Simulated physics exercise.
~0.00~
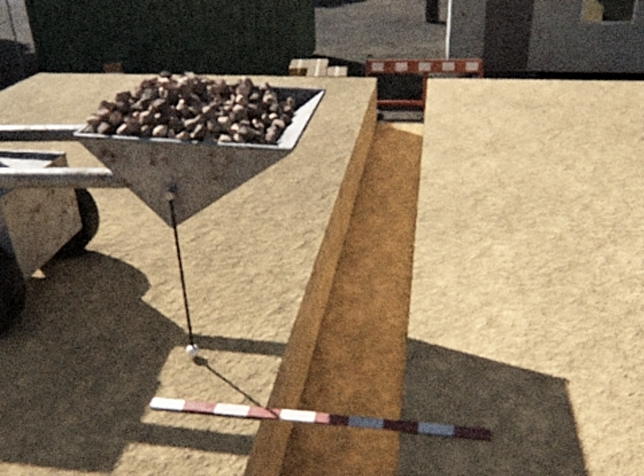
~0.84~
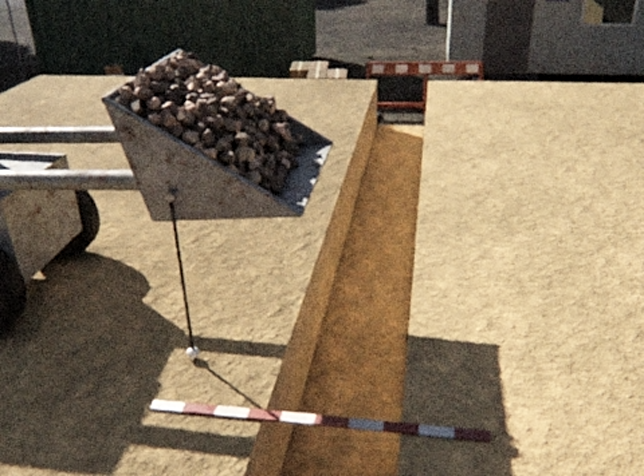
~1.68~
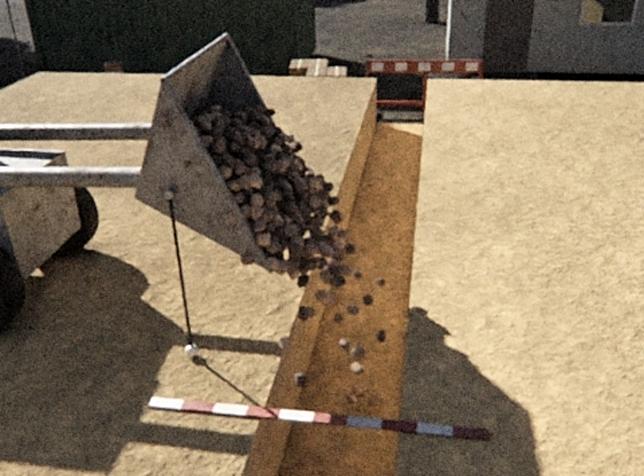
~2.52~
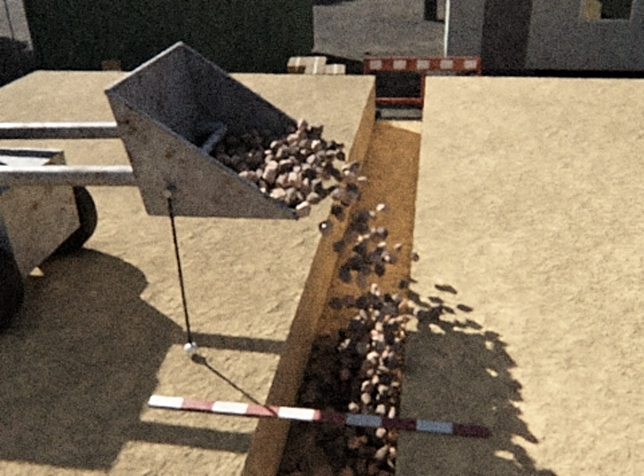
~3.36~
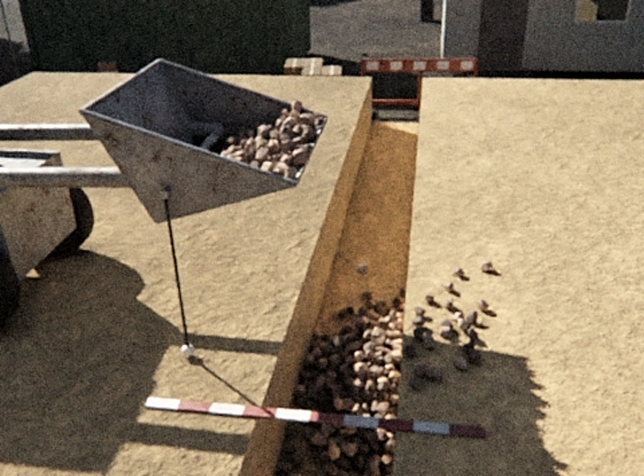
A loader bucket tips stones into a trench, then tilts back with some left inside.
